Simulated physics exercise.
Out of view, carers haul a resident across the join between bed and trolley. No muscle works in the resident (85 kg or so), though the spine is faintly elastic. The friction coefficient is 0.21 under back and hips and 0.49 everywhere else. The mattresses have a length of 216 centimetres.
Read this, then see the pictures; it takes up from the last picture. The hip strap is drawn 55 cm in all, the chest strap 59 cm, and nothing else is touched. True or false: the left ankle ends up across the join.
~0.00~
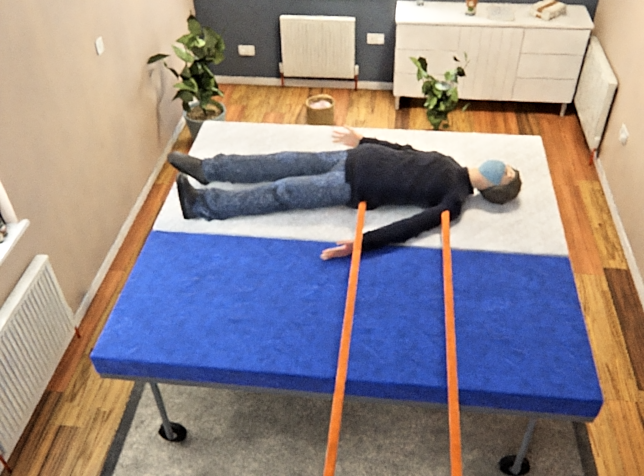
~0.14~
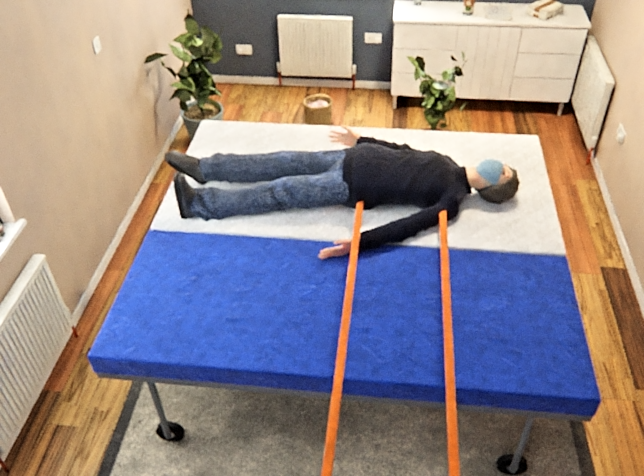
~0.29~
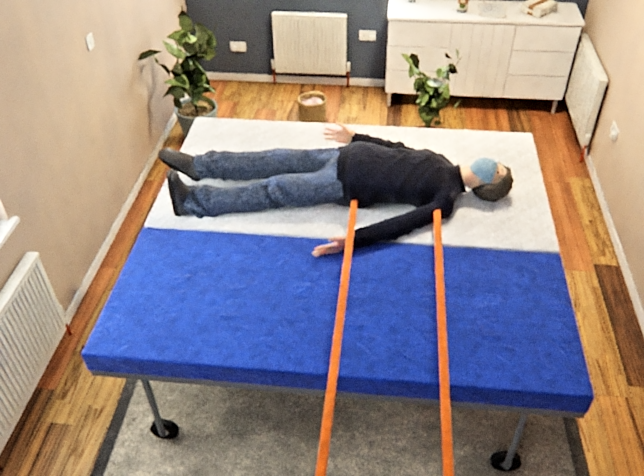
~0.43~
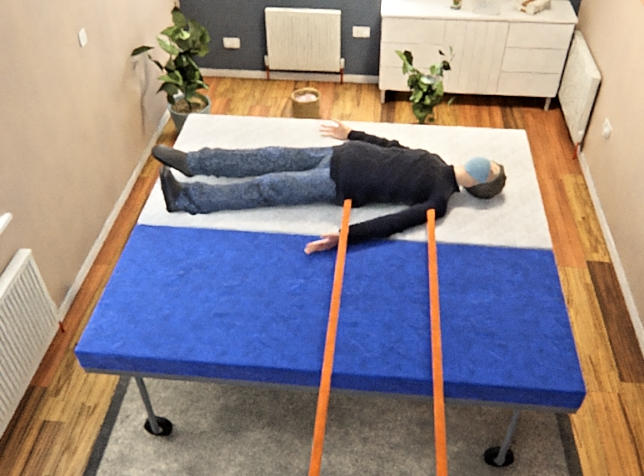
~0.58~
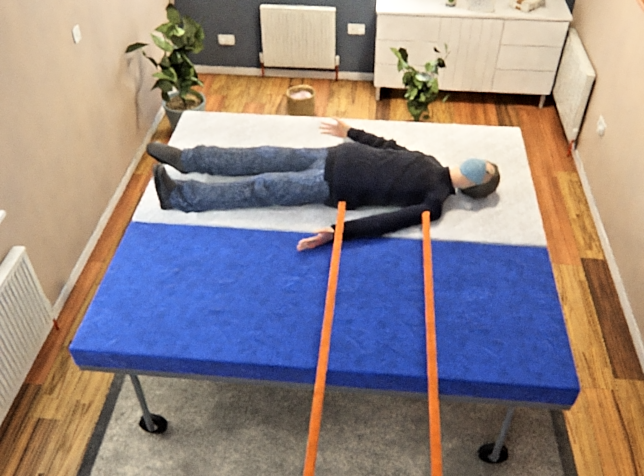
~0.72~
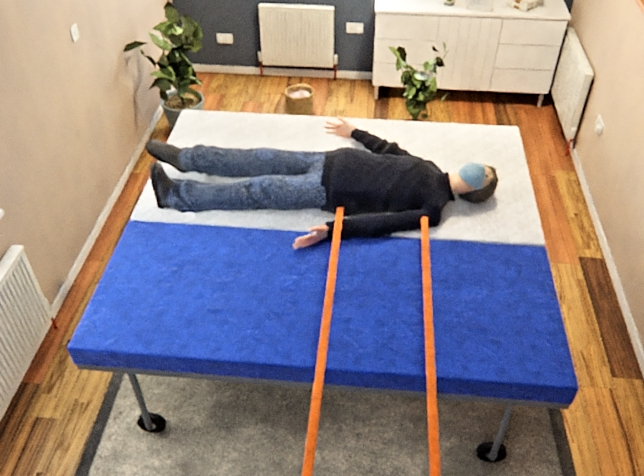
False.
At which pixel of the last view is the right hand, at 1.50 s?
At about (382, 154).
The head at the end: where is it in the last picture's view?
Somewhere near (490, 244) in the last picture.
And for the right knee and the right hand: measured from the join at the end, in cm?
Measured at the end, the right knee is 16 cm short and the right hand is 60 cm short.
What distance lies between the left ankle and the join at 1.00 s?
Short of it by around 12 cm.
After 1.00 s the left ankle is 12 cm short of the join, near (176, 197) in the last picture's view.
After 1.50 s the left ankle is 10 cm short of the join, near (183, 202) in the last picture's view.
After 2.00 s the left ankle is 9 cm short of the join, near (187, 204) in the last picture's view; the left hand 36 cm past the join.
At rest, 2.6 s, head crosses the join; left hand crosses the join; right hand stops short of the join; left ankle stops short of the join; right ankle stops short of the join; right knee stops short of the join.
